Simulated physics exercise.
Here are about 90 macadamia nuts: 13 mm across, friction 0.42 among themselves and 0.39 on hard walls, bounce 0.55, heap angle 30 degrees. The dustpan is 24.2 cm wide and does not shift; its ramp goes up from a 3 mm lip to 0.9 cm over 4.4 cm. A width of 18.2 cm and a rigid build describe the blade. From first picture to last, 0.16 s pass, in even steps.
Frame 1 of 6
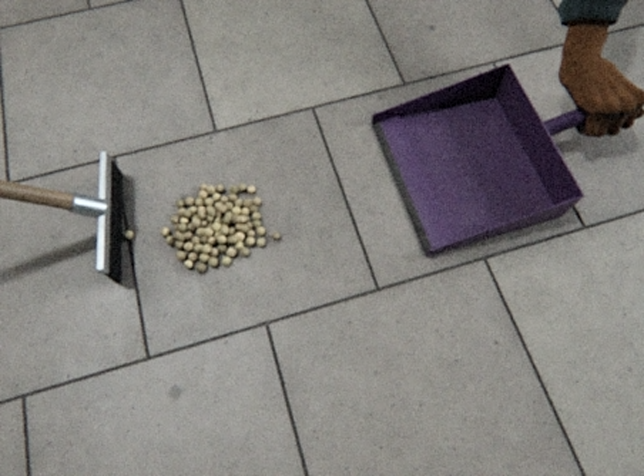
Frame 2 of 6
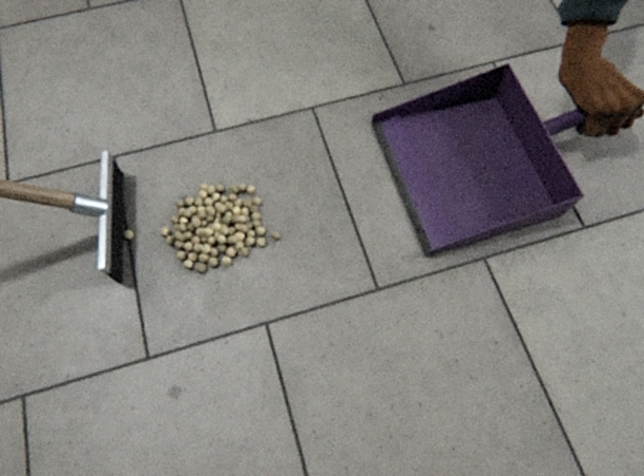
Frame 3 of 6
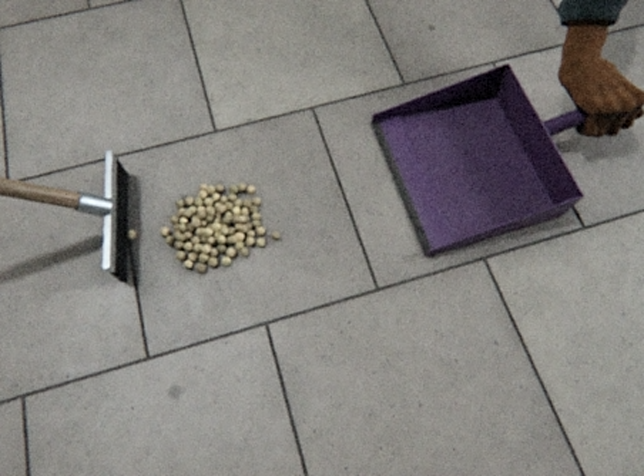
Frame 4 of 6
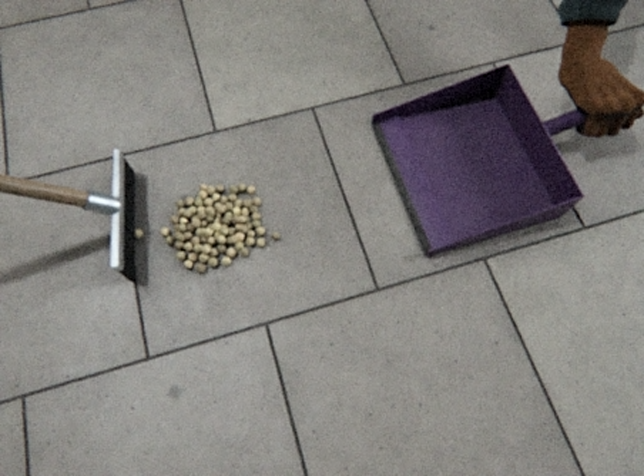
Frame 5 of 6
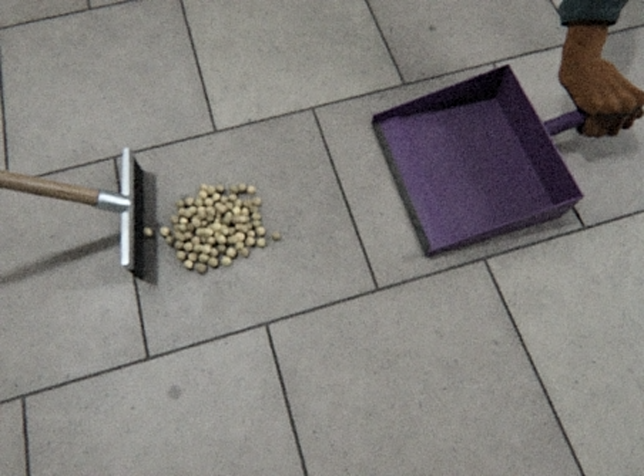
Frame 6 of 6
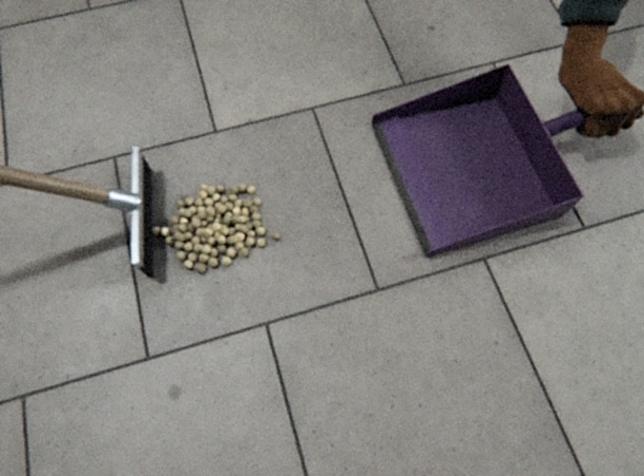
A wooden-handled squeegee-like blade at the left slides slowly a short way right across grey floor tiles, nudging one stray macadamia nut along until it reaches the pile's near edge. The rest of the pile stays put, while a hand at the right holds a purple dustpan still.
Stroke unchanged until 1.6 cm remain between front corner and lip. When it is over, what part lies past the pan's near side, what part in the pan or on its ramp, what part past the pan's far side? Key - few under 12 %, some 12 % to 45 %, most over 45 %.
Near side: Few. Pan: Some. Far side: Few.
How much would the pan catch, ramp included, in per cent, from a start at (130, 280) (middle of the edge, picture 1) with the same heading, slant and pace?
It would come to about 20 in a hundred.
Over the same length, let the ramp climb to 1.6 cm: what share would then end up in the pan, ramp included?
That change would give about 20 per cent.
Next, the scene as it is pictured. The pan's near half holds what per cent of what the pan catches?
Some 40 per cent.
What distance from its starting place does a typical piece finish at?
28 cm or thereabouts.
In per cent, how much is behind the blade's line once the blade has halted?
My guess is close to 25 per cent.
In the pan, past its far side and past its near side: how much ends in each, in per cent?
In per cent - near side 5, pan 20, far side 5.
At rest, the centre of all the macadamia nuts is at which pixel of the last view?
Roughly (396, 205).
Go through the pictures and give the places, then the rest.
The first frame shows blade from (104, 270) to (107, 158), moved 0.0 cm, 0 of the pieces shifted so far; middle of the pieces at (219, 222); pan at (474, 165).
The second frame shows blade from (105, 269) to (108, 158), moved 0.2 cm, 0 of the pieces shifted so far; middle of the pieces at (219, 222).
The third frame shows blade from (110, 268) to (112, 157), moved 0.9 cm, 0 of the pieces shifted so far; middle of the pieces at (219, 222).
The fourth frame shows blade from (118, 267) to (120, 156), moved 1.9 cm, 1 of the pieces shifted so far; middle of the pieces at (219, 222).
The fifth frame shows blade from (128, 265) to (129, 155), moved 3.3 cm, 1 of the pieces shifted so far; middle of the pieces at (219, 222).
The sixth frame shows blade from (138, 263) to (138, 153), moved 4.6 cm, 1 of the pieces shifted so far; middle of the pieces at (219, 222); pan at (474, 166).
Then, 0.40 s after the last picture, middle of the blade 21 cm from the lip; 0 % over the lip, far side 0 %, near side 0 %.
Then, 0.66 s after the last picture, middle of the blade 10 cm from the lip; 0 % over the lip, far side 5 %, near side 0 %.
Then, 1.04 s after the last picture, middle of the blade 3 cm from the lip; 20 % over the lip, far side 5 %, near side 5 %.
In the end, near side 5 %, pan 20 %, far side 5 %, in front of the lip or behind the blade 70 %.
